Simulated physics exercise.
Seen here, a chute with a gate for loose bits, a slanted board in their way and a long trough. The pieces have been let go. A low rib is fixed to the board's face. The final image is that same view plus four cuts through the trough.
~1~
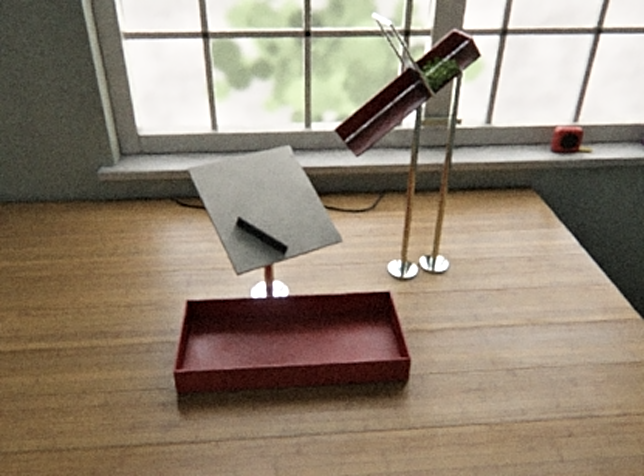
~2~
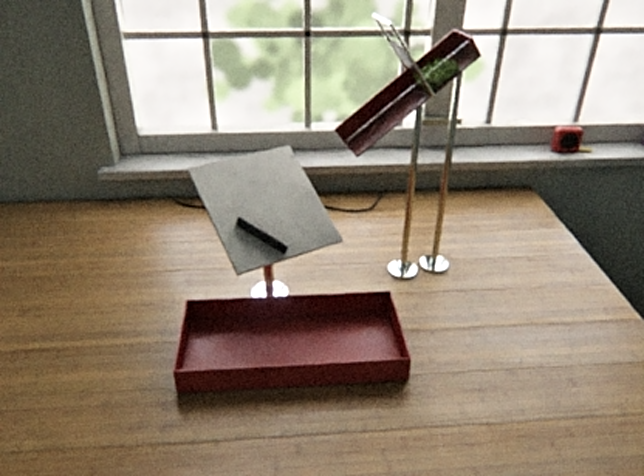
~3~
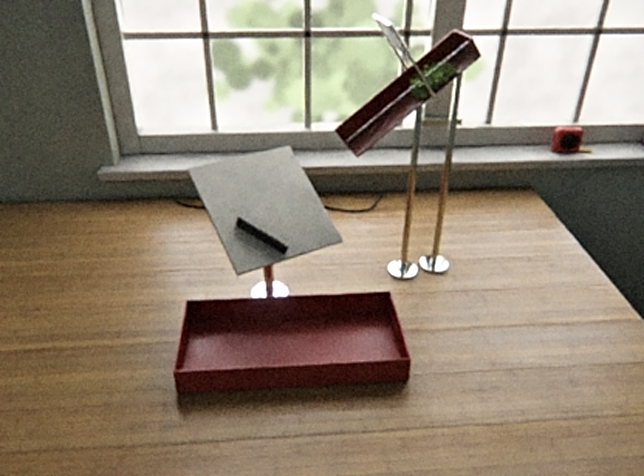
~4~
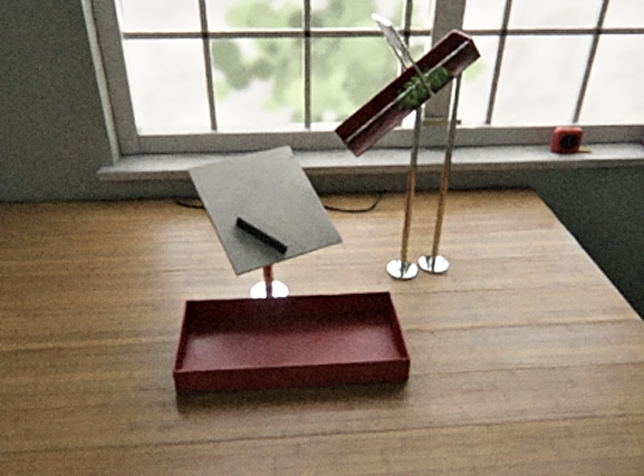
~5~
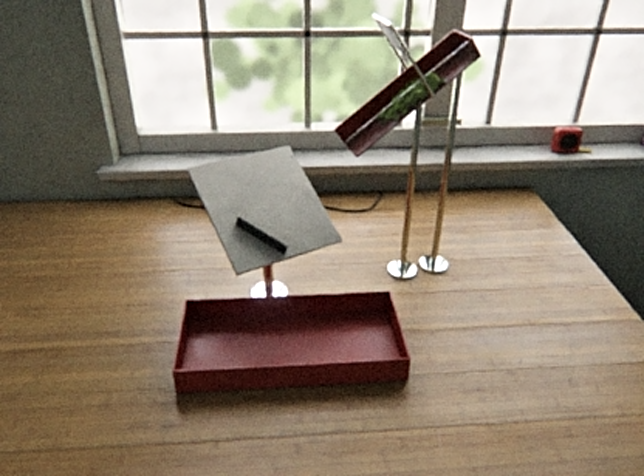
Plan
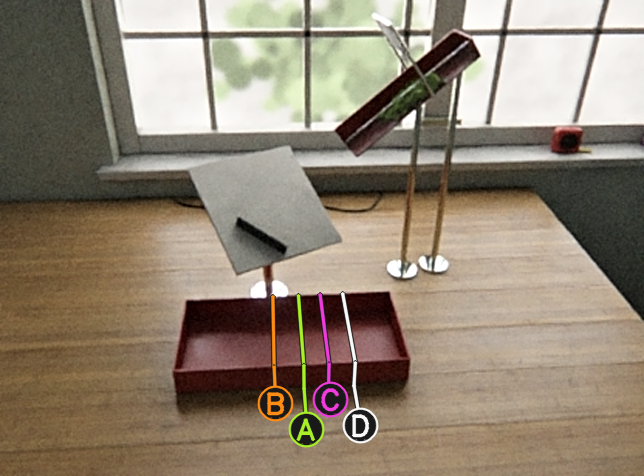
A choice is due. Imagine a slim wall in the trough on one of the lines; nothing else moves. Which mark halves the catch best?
The answer is line C.
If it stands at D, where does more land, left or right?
Left.
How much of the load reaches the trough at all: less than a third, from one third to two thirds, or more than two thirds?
It is more than two thirds.
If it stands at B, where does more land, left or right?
Right.
On the marked copy, line A crosses the front rim at (303, 364); line B crosses the front rim at (274, 366); line C crosses the front rim at (328, 363); line D crosses the front rim at (355, 361).
If A is chosen, of what is caught, roughly a quarter on the left of the divider, the larger part on the right.
If B is chosen, of what is caught, just a few on the left of the divider, almost all on the right.
If C is chosen, of what is caught, roughly half on the left of the divider, roughly half on the right.
If D is chosen, of what is caught, almost all on the left of the divider, about a tenth on the right.
